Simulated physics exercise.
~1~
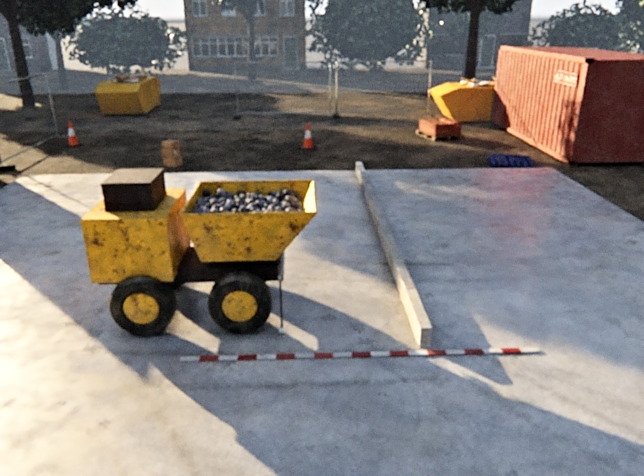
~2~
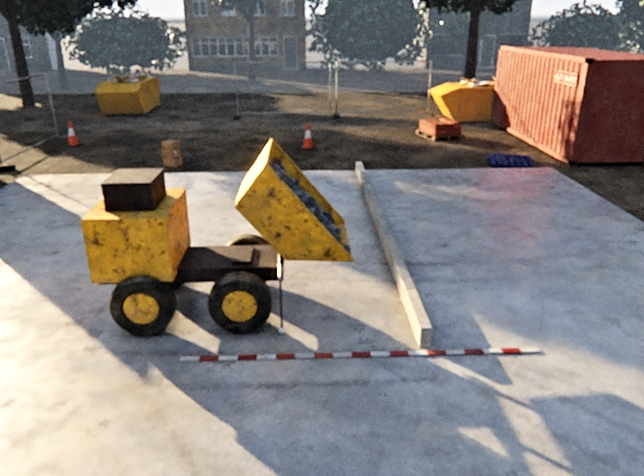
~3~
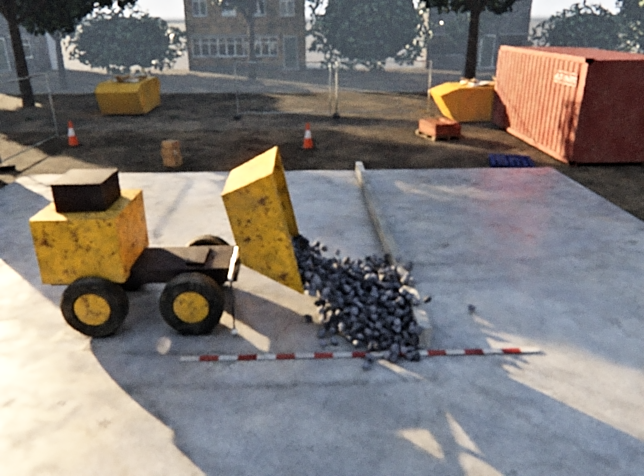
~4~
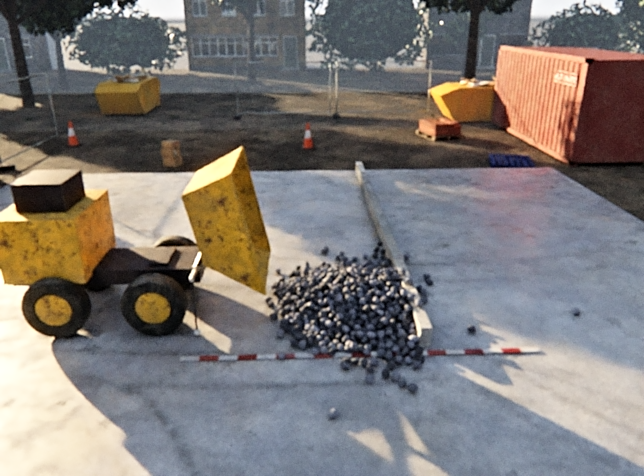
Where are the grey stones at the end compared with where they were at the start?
At the start the stones are loaded in the dumper's raised yellow skip. By the end they lie lower and further right, in a heap on the concrete against the kerb, with a few scattered stones around it.
